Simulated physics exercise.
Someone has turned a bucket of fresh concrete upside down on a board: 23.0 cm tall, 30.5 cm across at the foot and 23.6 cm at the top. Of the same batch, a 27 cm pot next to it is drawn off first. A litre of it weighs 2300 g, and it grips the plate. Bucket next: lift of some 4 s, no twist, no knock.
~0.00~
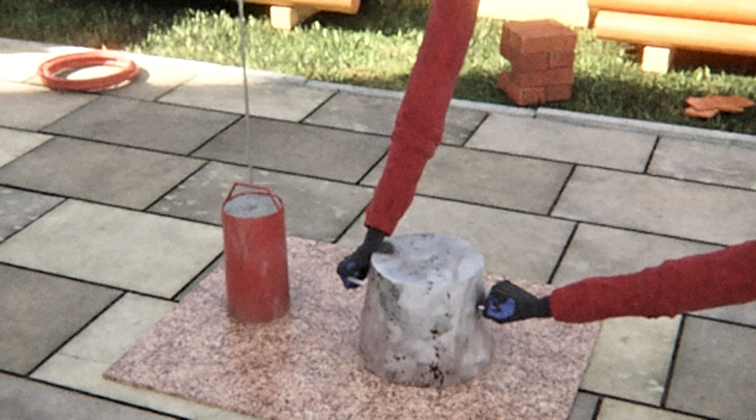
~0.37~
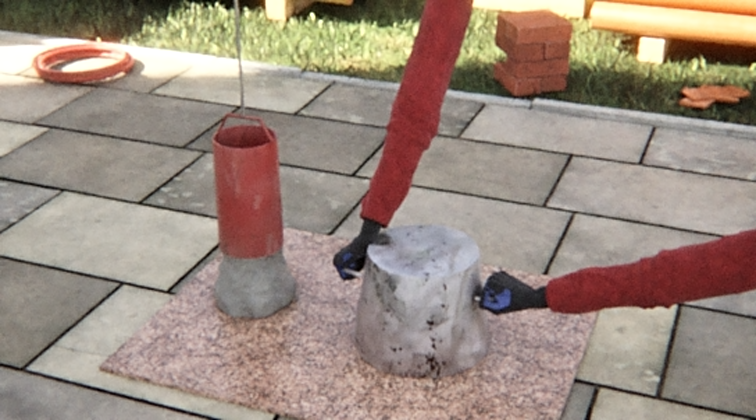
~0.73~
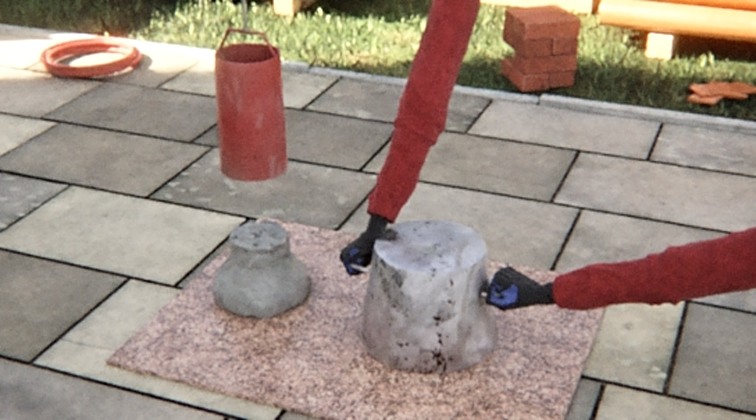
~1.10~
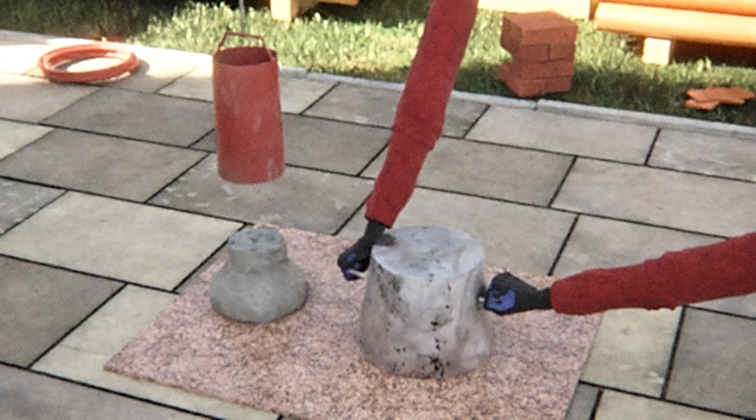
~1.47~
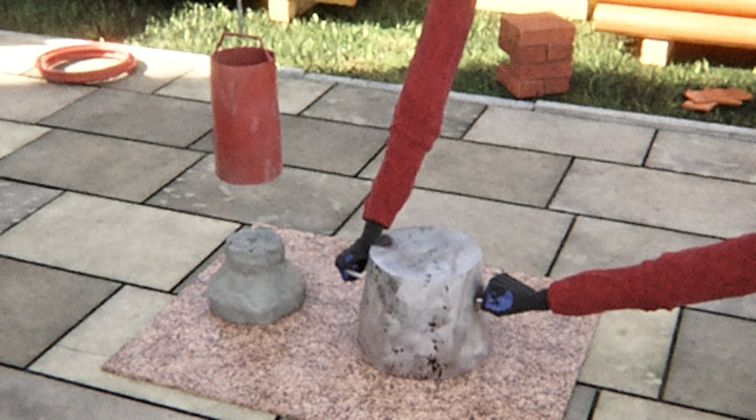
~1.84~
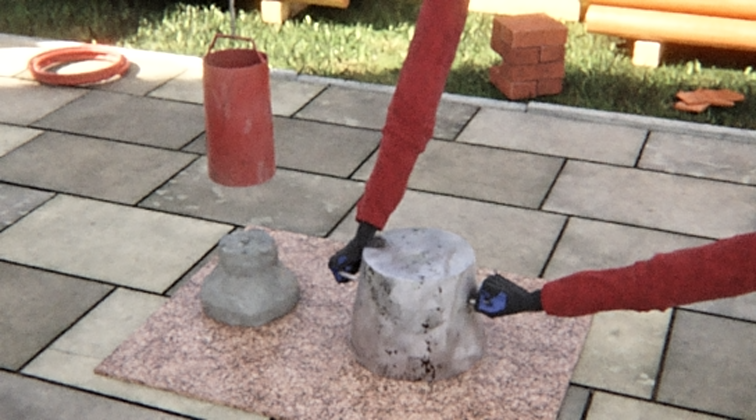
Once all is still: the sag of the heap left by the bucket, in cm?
Answer: Near 4 cm.
After 2.8 s, the bucket is up 5.1 cm; the fresh concrete has come down 1.7 cm to 21 cm and is 32 cm wide.
After 3.8 s, the bucket is up 14 cm; the fresh concrete has come down 3.3 cm to 20 cm and is 34 cm wide.
After 4.8 s, the bucket is up 23 cm; the fresh concrete has come down 3.5 cm to 19 cm and is 34 cm wide.
After 6.0 s, the bucket is clear; the fresh concrete has come down 3.7 cm to 19 cm and is 35 cm wide.
After 6.5 s, at rest, the bucket is clear; the fresh concrete has come down 3.7 cm to 19 cm and is 35 cm wide.
